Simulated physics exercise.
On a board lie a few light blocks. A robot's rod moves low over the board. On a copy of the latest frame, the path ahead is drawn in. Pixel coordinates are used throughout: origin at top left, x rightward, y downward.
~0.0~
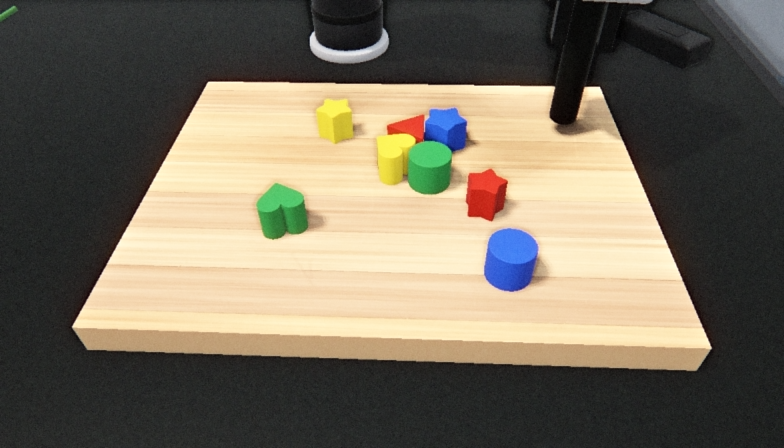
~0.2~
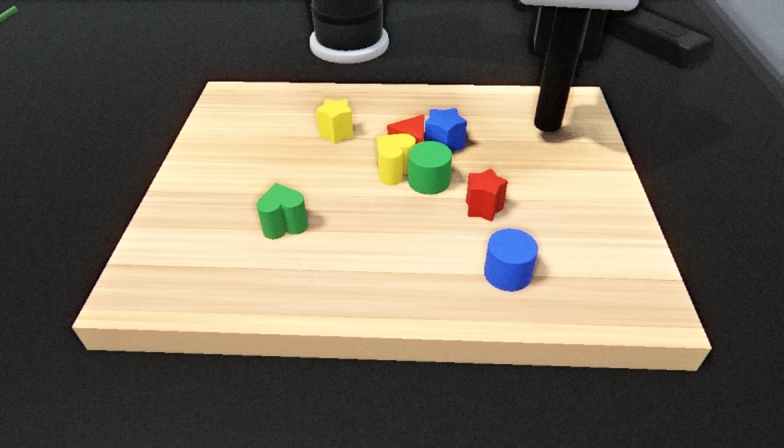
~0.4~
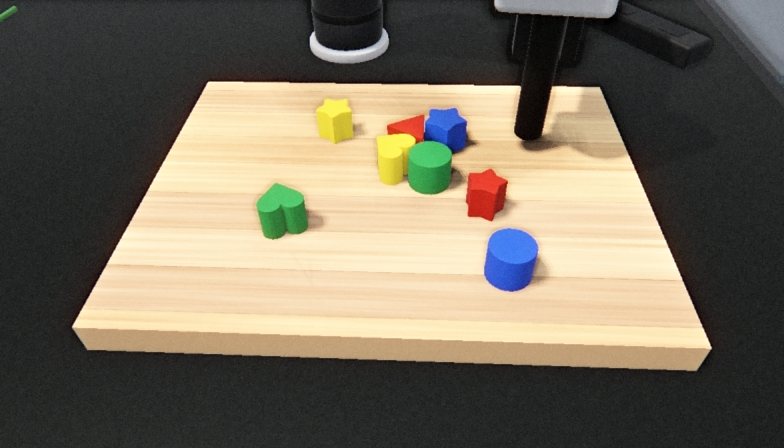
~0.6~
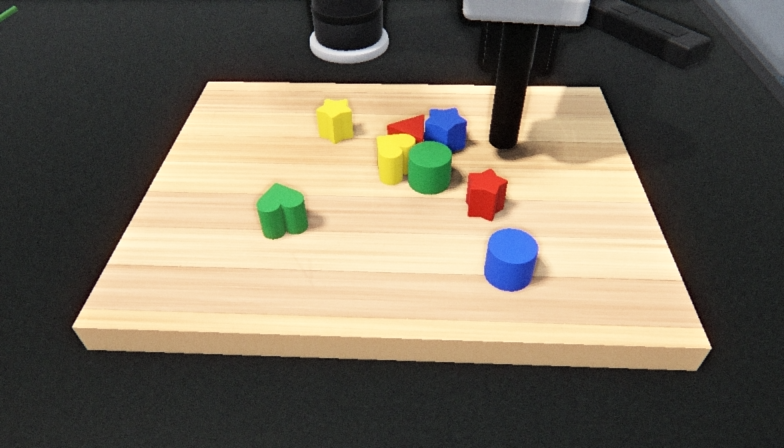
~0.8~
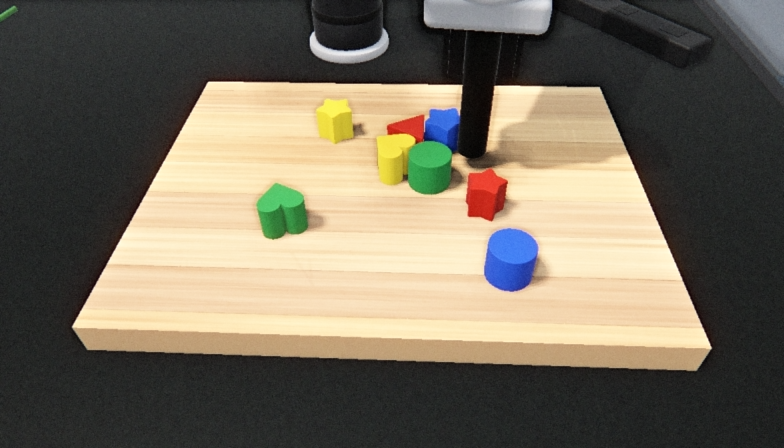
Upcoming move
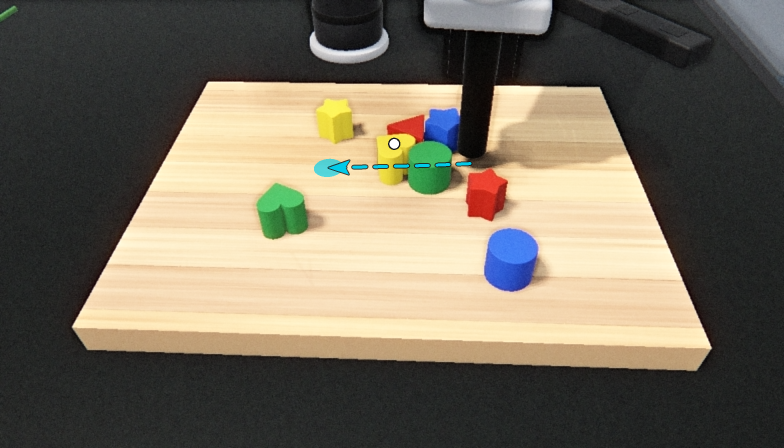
A black robot rod reaches down over a pale wooden board on a dark surface, seen from above and in front by a still camera. Yellow, red, blue and green blocks cluster near the board's upper middle, with a yellow star and green heart to the left and a red star and blue cylinder to the right. The rod glides steadily left and slightly nearer, from the upper right corner to beside the blue star, while the blocks stay still.
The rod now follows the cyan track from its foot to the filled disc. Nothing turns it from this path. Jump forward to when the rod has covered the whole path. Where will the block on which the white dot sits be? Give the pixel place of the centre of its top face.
For the centre of its top, I'd go with (326, 159).
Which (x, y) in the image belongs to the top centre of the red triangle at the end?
I predict (388, 122).
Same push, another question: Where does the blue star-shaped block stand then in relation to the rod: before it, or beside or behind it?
The rod should slip past it.
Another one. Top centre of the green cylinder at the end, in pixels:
I'd expect the centre of its top face to be at (414, 160).
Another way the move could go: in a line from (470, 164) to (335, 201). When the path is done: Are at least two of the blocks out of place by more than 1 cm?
The answer is yes.
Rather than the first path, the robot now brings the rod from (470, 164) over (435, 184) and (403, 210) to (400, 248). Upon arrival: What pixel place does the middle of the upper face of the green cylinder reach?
I'd say the green cylinder ends with its top centre at (363, 180).
Path on the board, from (470, 164) to (329, 168); the dot is on the yellow heart.
On the path given first. One third of the way, rod (423, 153); yellow heart (388, 144); red triangle (403, 123), turned 15° clockwise; green cylinder (416, 160); blue star-shaped block (442, 117), turned 20° clockwise.
Two thirds of the way, rod (375, 154); yellow heart (347, 154), turned 40° anticlockwise; red triangle (388, 122), turned 80° clockwise; green cylinder (414, 160); blue star-shaped block (442, 117), turned 20° clockwise.
At the end, rod (327, 156); yellow heart (326, 159), turned 120° anticlockwise; red triangle (388, 122), turned 80° clockwise; green cylinder (414, 160); blue star-shaped block (442, 117), turned 20° clockwise.
